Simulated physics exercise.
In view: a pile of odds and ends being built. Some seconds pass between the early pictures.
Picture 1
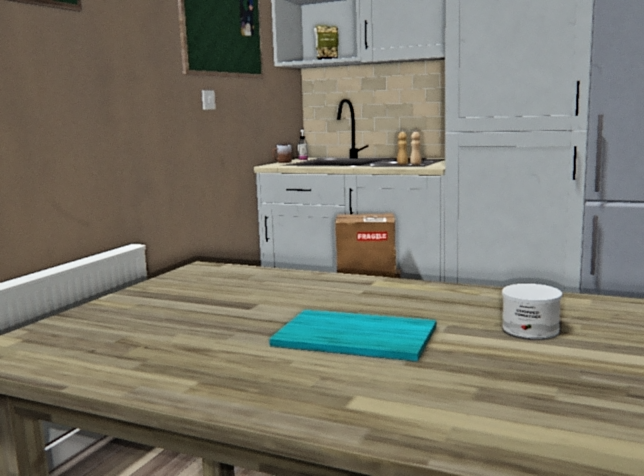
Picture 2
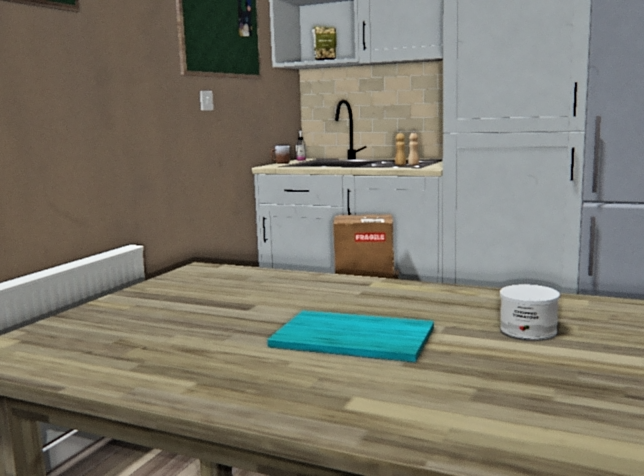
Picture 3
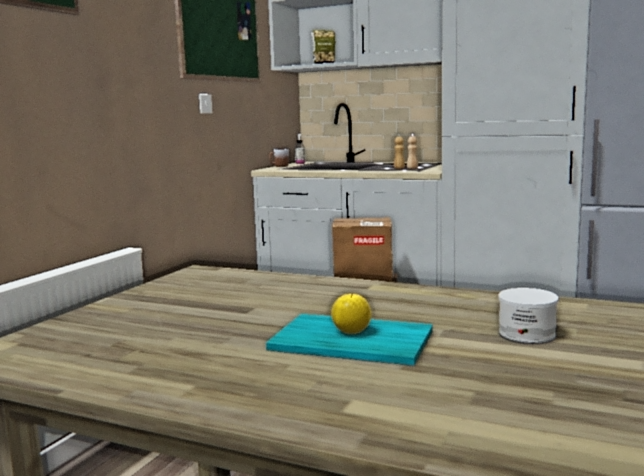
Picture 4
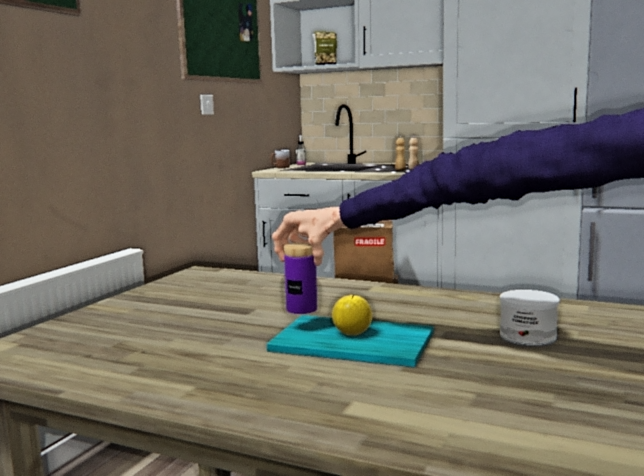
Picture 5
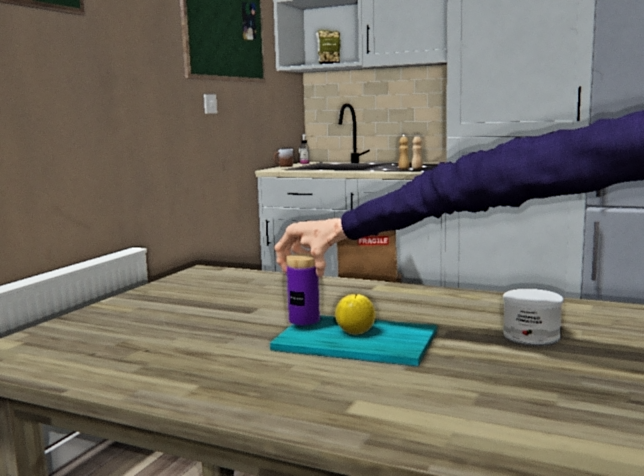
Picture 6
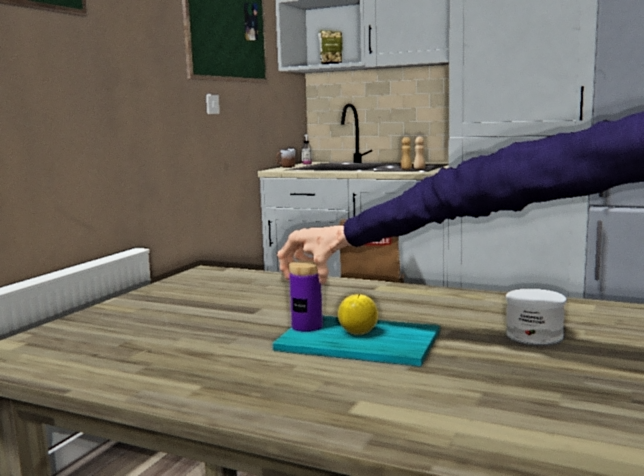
A yellow, round fruit appears on the turquoise board, then a hand in a dark purple sleeve reaches in from the right and lowers a purple jar with a tan lid onto the board's left side, keeping hold of it. The board lies mid-table, with a white tub to its right. The view, from across a wooden table towards a grey kitchen with a black tap, drifts very slightly.
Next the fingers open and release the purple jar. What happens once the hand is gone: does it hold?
Here the pile stays up.
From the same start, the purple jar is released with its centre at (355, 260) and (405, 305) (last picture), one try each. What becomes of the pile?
First, it gives way; second, it keeps its balance.
Then, 0.70 s later than the last frame, all is still.
Then, 1.50 s later than the last frame, purple jar resting near (306, 296).
Then, 2.70 s later than the last frame, things are still on the move.
When it is over, all 4 as before. End places, in pixels of the last picture, purple jar near (306, 296). The pile holds.
